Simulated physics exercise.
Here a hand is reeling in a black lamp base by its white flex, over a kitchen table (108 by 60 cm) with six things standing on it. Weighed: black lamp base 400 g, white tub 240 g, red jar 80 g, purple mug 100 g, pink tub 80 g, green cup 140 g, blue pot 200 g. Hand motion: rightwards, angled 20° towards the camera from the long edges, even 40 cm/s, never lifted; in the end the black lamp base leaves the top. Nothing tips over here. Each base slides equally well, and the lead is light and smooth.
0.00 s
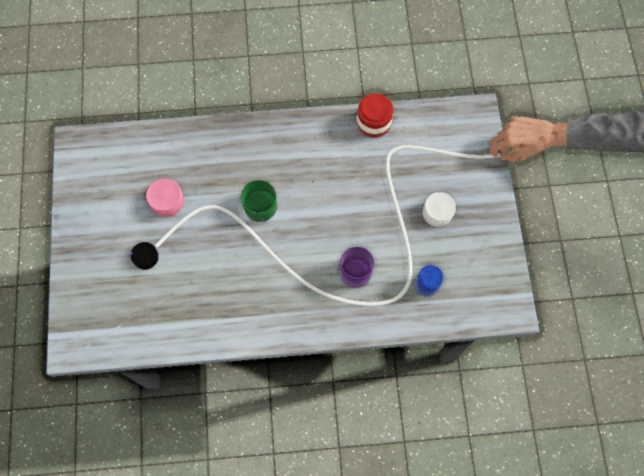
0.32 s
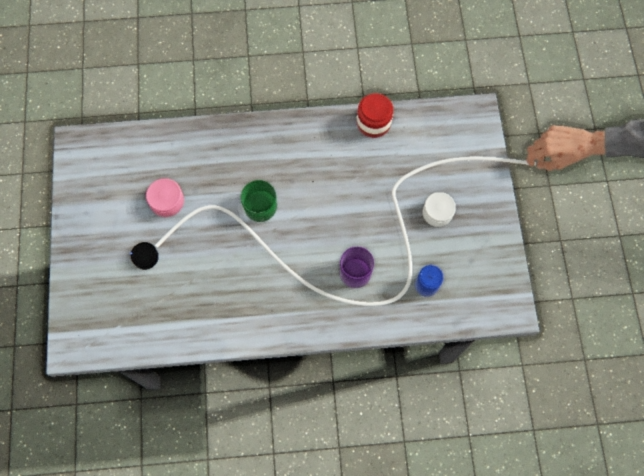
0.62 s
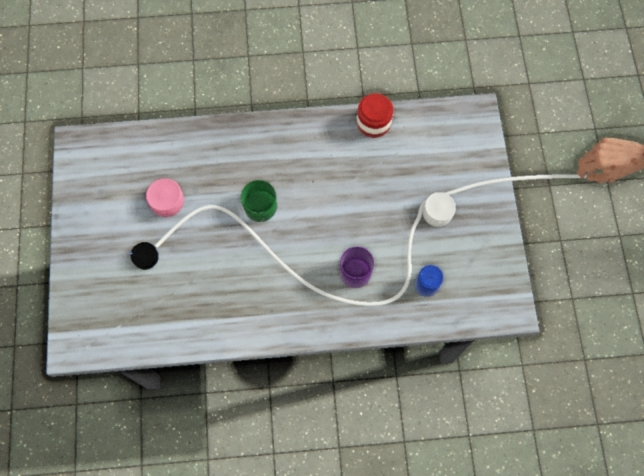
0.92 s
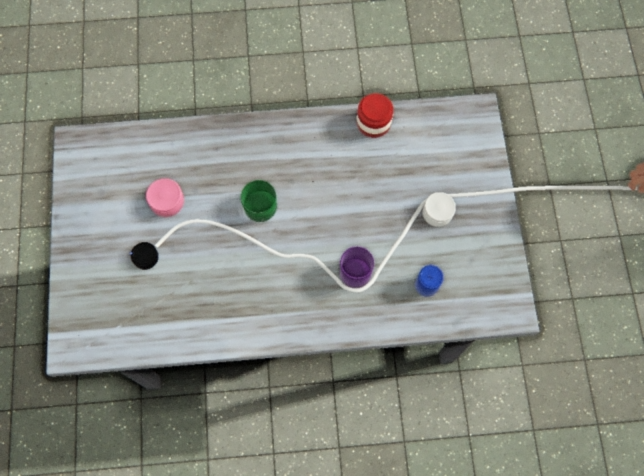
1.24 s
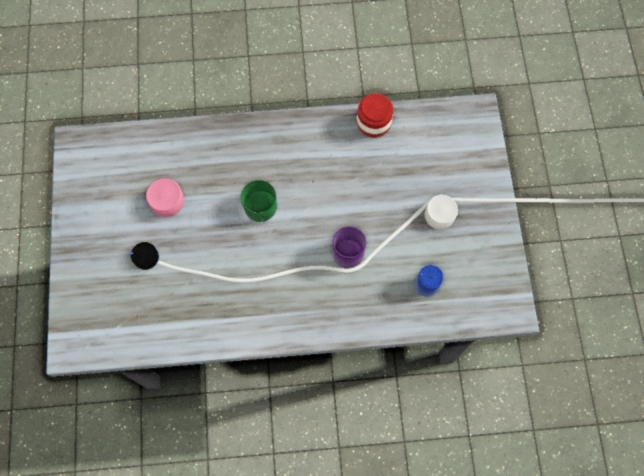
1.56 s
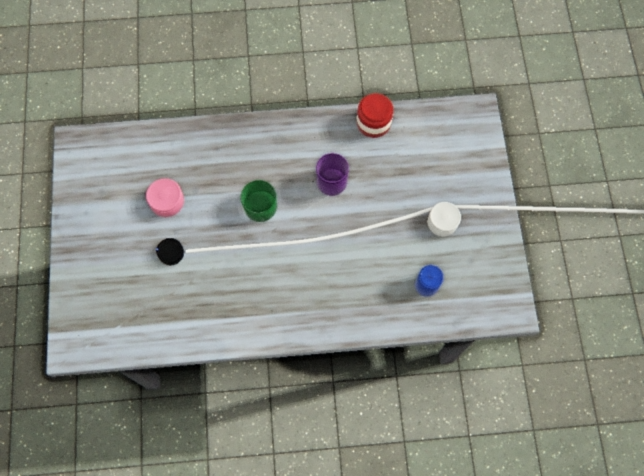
On a streaked grey tabletop above a green tiled floor, seen from overhead by a still camera, a white cord curves from a small black object at left. Around it stand pink and green items at left, purple near the middle, red at the top, and white and blue at right. A hand pulls the cord rightward out of view, straightening it, nudging the white item, sliding the purple one upward, then shifting the black object slightly right.
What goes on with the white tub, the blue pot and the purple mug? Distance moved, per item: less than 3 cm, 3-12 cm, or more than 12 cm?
White tub in between; blue pot less than the first cut; purple mug more than the second cut.
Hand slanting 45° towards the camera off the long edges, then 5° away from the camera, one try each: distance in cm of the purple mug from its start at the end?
First try roughly 20 cm, second try roughly 30 cm.
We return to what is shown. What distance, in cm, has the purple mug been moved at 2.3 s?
About 26 cm.
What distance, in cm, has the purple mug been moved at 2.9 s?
Some 26 cm.
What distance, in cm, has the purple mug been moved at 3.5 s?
Some 26 cm.
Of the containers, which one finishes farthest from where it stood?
Answer: The purple mug.
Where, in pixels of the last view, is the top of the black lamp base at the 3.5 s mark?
Roughly at (502, 204).
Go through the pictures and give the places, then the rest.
The first frame shows shows, lamp base (143, 254); white tub (440, 206); blue pot (432, 275); purple mug (357, 262); lead through (390, 153) (410, 272) (300, 279) (215, 207); 0 cm pulled.
The second frame shows shows, lead through (396, 204) (300, 279); 9 cm pulled.
The third frame shows shows, lead through (423, 205) (300, 279); 21 cm pulled.
The fourth frame shows shows, lead through (466, 195) (324, 267); 33 cm pulled.
The fifth frame shows shows, purple mug (350, 242); white tub (442, 209); lead through (519, 200) (348, 271); 46 cm pulled.
The sixth frame shows shows, lamp base (169, 250); white tub (445, 216); blue pot (432, 275); purple mug (332, 168); lead through (631, 211) (501, 208) (375, 226) (260, 245); 58 cm pulled.
After 2.3 s the black lamp base has slid 33 cm; shifted so far, purple mug 26 cm, white tub 3 cm.
After 2.9 s the black lamp base has slid 57 cm; shifted so far, purple mug 26 cm, white tub 3 cm.
After 3.5 s the black lamp base has slid 82 cm; shifted so far, purple mug 26 cm, white tub 6 cm.
After 4.0 s the black lamp base is off the top; shifted so far, purple mug 26 cm at (330, 154), white tub 6 cm at (459, 227), blue pot 0 cm at (432, 275).
